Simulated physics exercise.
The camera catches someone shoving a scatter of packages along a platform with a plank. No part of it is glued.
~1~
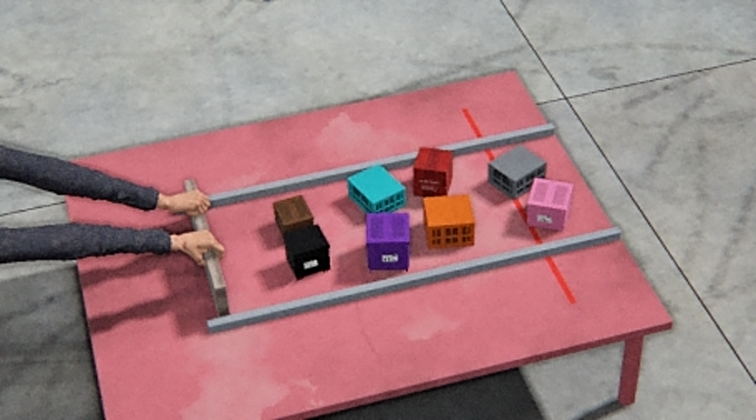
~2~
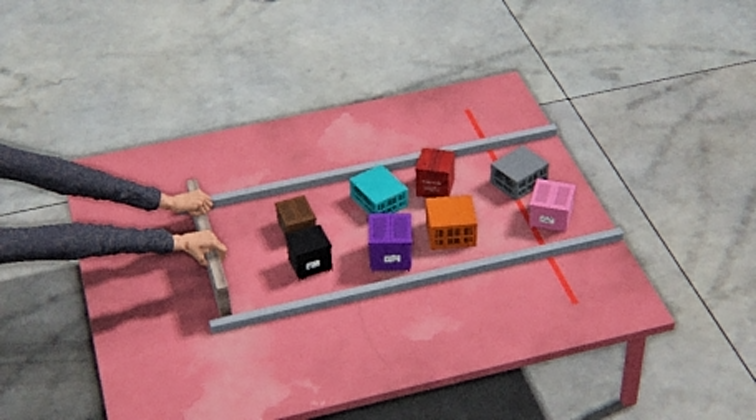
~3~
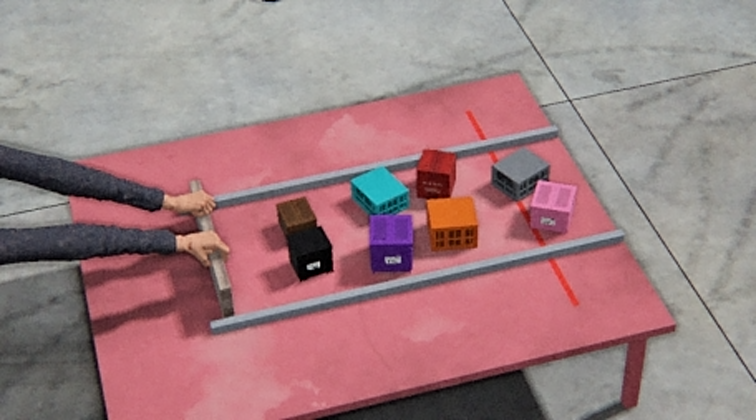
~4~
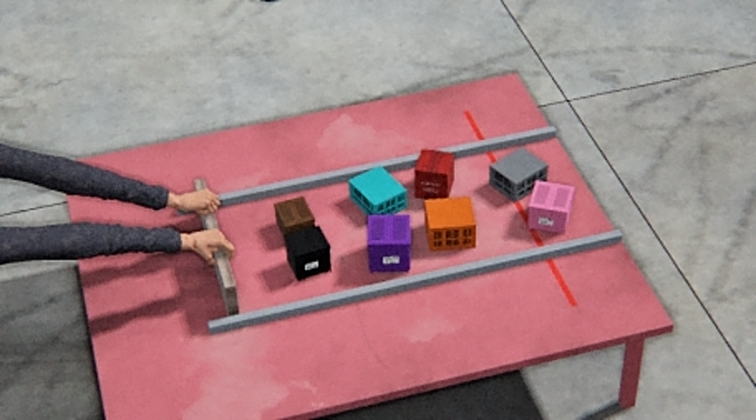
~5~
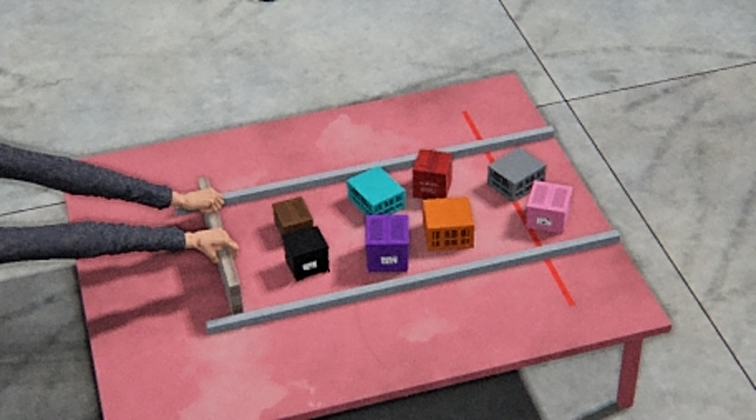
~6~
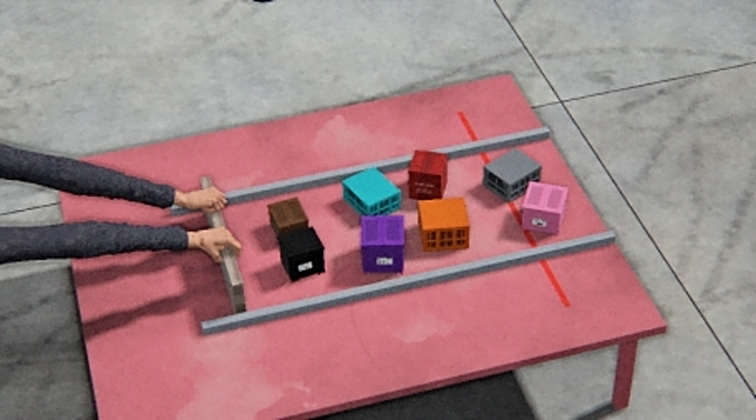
A plank held by two hands edges slightly to the right between two grey rails on a pink table, while the turquoise, red, purple, orange, black, brown, grey and pink boxes ahead of it stay in place, untouched.
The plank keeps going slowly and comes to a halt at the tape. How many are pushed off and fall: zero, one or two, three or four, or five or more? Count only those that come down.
Three, maybe four go over.
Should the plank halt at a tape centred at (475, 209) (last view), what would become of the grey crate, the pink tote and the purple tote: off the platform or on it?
Check: The grey crate takes the fall; the pink tote takes the fall; the purple tote remains in place.
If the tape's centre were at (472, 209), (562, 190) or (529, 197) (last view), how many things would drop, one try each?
Tallies in the order asked: 2, 6, 5.
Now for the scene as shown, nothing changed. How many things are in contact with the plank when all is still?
It adds up to 2.
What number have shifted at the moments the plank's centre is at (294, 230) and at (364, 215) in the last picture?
Up to then 2, and up to the other point 6.
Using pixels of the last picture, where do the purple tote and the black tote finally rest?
Positions - first (578, 202), then (538, 205).
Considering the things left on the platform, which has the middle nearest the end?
Answer: The purple tote.
A little later, none off yet; pink tote at rest near (544, 209); grey crate at rest near (512, 175); red box at rest near (428, 176).
Next, none off yet; pink tote shifted a little near (565, 203); grey crate shifted a little near (533, 171); red box shifted well along near (484, 163).
When it is over, the number that fall off is three or four; down, orange crate, red box, grey crate and pink tote.
